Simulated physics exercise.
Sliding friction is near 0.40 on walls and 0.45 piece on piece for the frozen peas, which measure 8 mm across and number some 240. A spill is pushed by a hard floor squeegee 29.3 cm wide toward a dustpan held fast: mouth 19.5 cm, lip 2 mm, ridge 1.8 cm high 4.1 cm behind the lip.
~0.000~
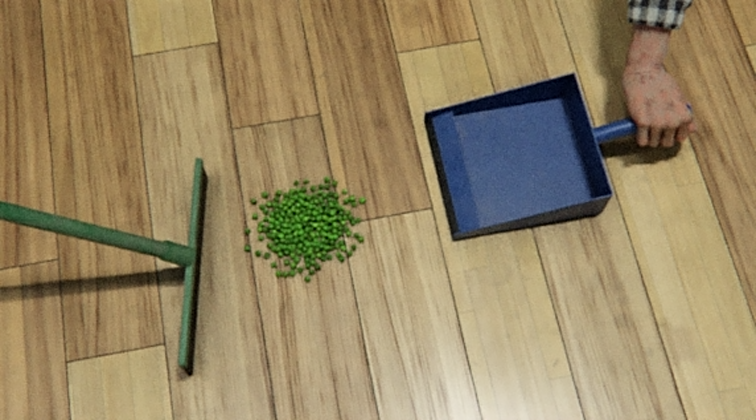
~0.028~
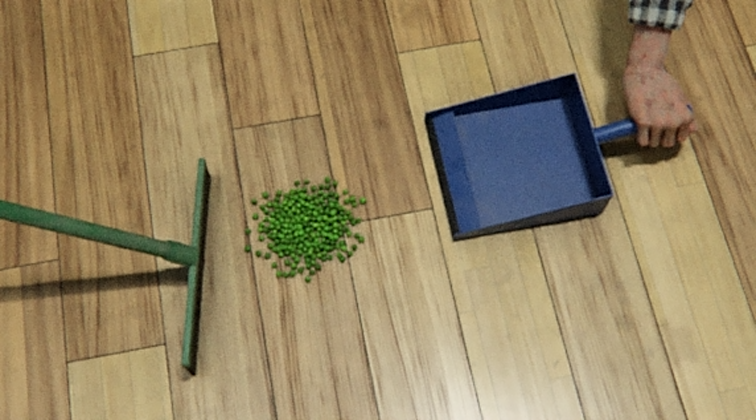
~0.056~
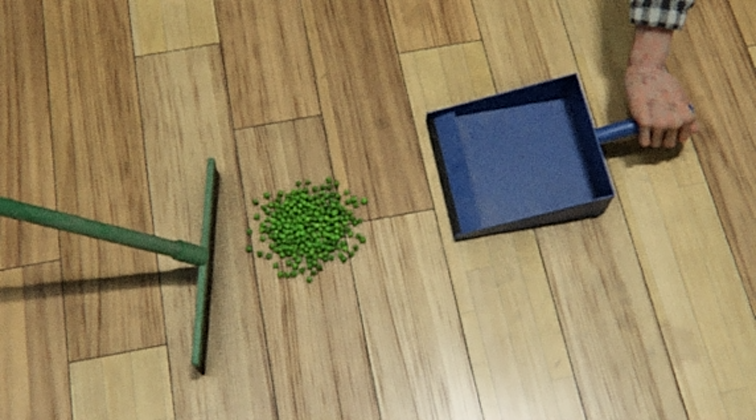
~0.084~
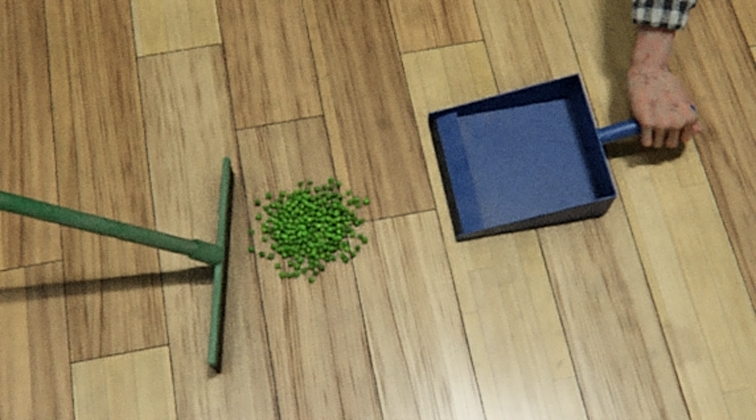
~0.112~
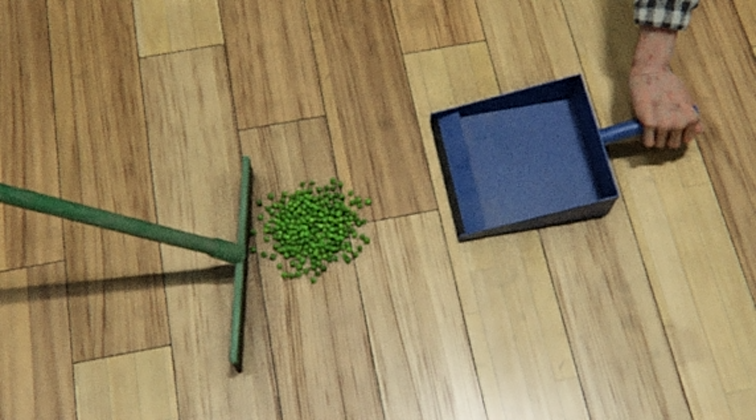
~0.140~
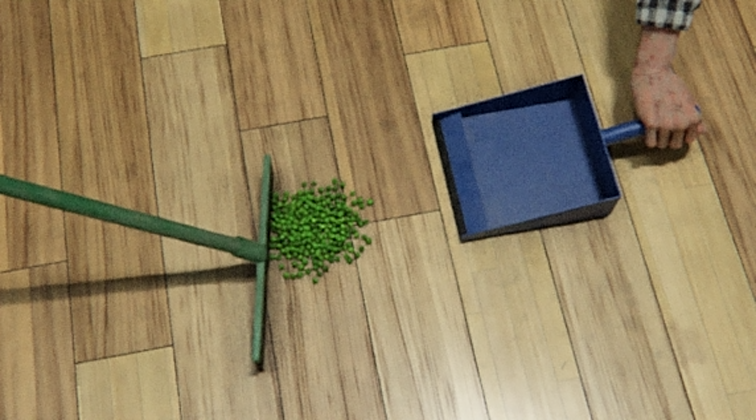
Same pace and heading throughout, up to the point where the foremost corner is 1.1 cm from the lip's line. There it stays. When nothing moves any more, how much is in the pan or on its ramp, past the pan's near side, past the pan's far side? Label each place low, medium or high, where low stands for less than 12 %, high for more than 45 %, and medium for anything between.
Pan: Medium. Near side: Medium. Far side: Low.
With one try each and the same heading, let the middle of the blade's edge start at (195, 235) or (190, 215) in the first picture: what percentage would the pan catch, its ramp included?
The two tries give about 25 % and about 20 %.
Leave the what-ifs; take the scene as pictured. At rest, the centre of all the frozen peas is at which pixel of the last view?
Approximately (469, 224) in the last picture.
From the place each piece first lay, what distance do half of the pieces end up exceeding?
That distance is close to 24 cm.
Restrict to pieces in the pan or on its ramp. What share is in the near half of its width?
Something like 70 in a hundred.
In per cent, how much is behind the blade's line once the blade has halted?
Estimate: About 5 %.
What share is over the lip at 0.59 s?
About 30 percent up to then.
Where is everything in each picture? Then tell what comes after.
In the first picture, blade from (183, 364) to (199, 164), moved 0.0 cm, 0 of the pieces shifted so far; middle of the pieces at (307, 226); pan at (524, 164).
In the second picture, blade from (187, 364) to (203, 164), moved 0.4 cm, 0 of the pieces shifted so far; middle of the pieces at (307, 227).
In the third picture, blade from (197, 363) to (212, 163), moved 1.5 cm, 0 of the pieces shifted so far; middle of the pieces at (309, 227).
In the fourth picture, blade from (213, 362) to (227, 163), moved 3.3 cm, 0 of the pieces shifted so far; middle of the pieces at (311, 227).
In the fifth picture, blade from (234, 361) to (247, 162), moved 5.8 cm, 0 of the pieces shifted so far; middle of the pieces at (313, 228).
In the sixth picture, blade from (257, 360) to (268, 161), moved 8.5 cm, 26 of the pieces shifted so far; middle of the pieces at (315, 228); pan at (532, 165). Its pace works out near 0.94 m/s, heading 6 degrees towards the viewer's side.
After 0.28 s, middle of the blade 15 cm from the lip; 0 % over the lip, far side 0 %, near side 25 %.
After 0.37 s, middle of the blade 6 cm from the lip; 0 % over the lip, far side 0 %, near side 30 %.
Then, at 0.59 s, middle of the blade 4 cm from the lip; 30 % over the lip, far side 5 %, near side 35 %.
At rest (1.7 s), pan 30 %, near side 35 %, far side 5 %, in front of the lip or behind the blade 30 %.
